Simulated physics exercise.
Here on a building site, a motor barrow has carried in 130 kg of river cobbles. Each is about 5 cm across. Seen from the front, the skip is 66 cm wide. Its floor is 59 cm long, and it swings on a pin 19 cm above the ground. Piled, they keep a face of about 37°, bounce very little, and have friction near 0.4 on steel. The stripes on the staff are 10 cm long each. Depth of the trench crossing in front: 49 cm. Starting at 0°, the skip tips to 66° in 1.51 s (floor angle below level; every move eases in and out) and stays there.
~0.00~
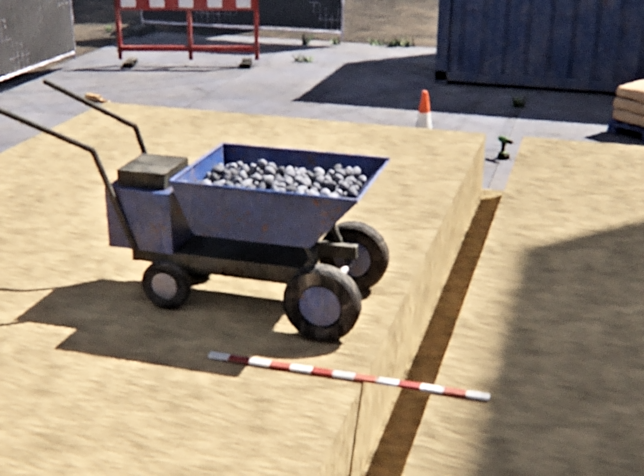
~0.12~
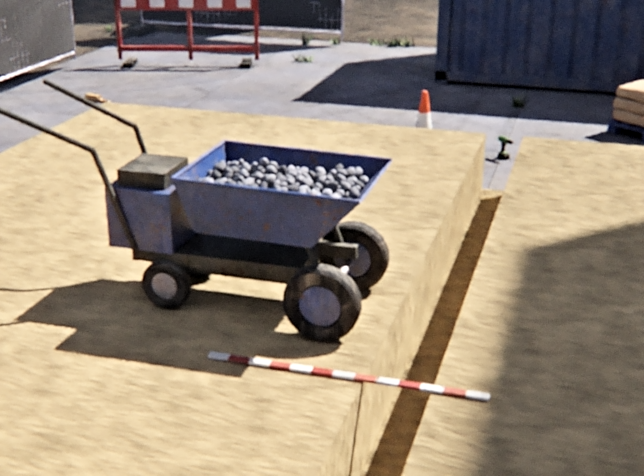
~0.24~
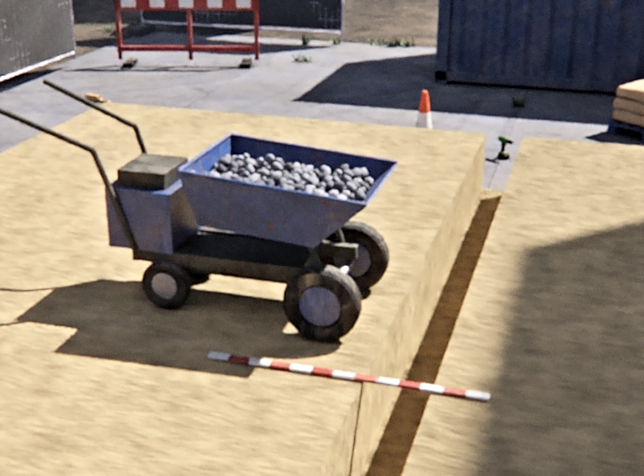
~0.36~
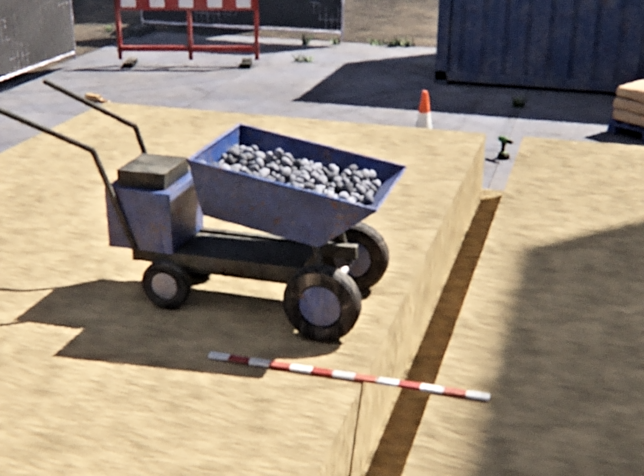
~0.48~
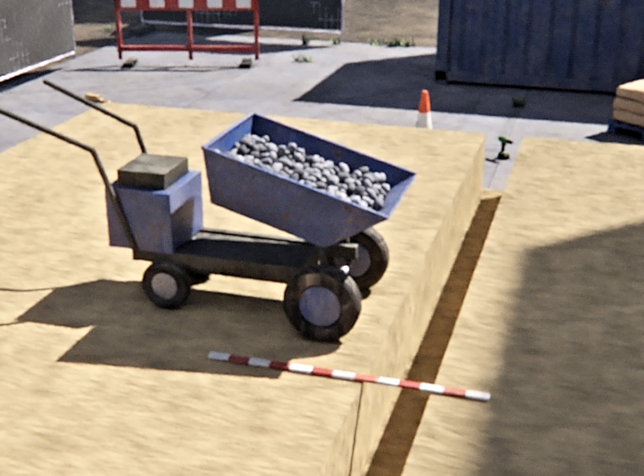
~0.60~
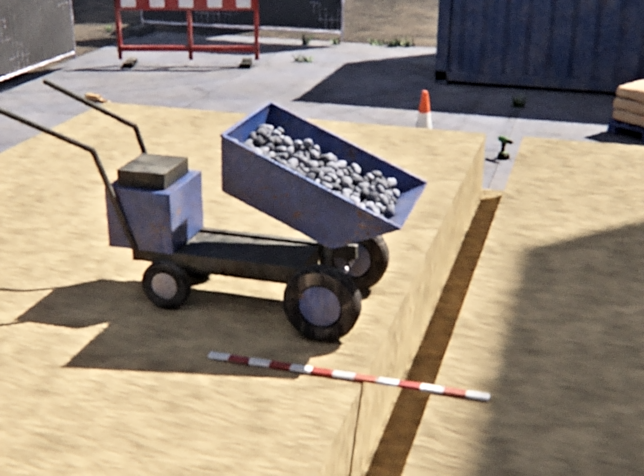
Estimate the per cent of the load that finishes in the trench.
Roughly 20 percent.
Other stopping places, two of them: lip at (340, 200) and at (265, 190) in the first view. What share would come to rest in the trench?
First some 35, then 95 per cent.
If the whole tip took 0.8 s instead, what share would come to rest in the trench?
It would come to roughly 15 per cent.
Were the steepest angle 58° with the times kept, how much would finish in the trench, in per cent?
I'd expect around 20 in a hundred.
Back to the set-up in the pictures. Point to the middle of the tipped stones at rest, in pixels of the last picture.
(502, 332).
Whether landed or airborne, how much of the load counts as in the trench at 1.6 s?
Around 0 per cent of it.
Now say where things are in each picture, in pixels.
In the first picture, the skip is at 0°, its lip at (357, 201); the top of the load is at (311, 172).
In the second picture, lip at (360, 202), floor tilted 1°, highest stones at (309, 171); the stones move at 0.2 m/s on average.
In the third picture, lip at (366, 205), floor tilted 4°, highest stones at (268, 164); the stones move at 0.3 m/s on average.
In the fourth picture, the skip is at 9°, its lip at (376, 211); the top of the load is at (256, 156); the stones move at 0.5 m/s on average.
In the fifth picture, the skip is at 16°, its lip at (388, 219); the top of the load is at (258, 146); the stones move at 0.5 m/s on average.
In the sixth picture, lip at (400, 229), floor tilted 23°, highest stones at (265, 136); the stones move at 0.6 m/s on average.
After 1.1 s the floor is at 56°; 100 % in the skip; the foremost stones are at (451, 256).
After 1.6 s the floor is at 66°; 59 % in the skip, 41 % past the trench; the foremost stones are at (553, 340).
After 2.0 s the floor is at 66°; 26 % in the skip, 1 % in the trench, 73 % past the trench; the foremost stones are past the picture's edge.
After 3.9 s the floor is at 66°; 0 % in the skip, 20 % in the trench, 80 % past the trench; the foremost stones are past the picture's edge.
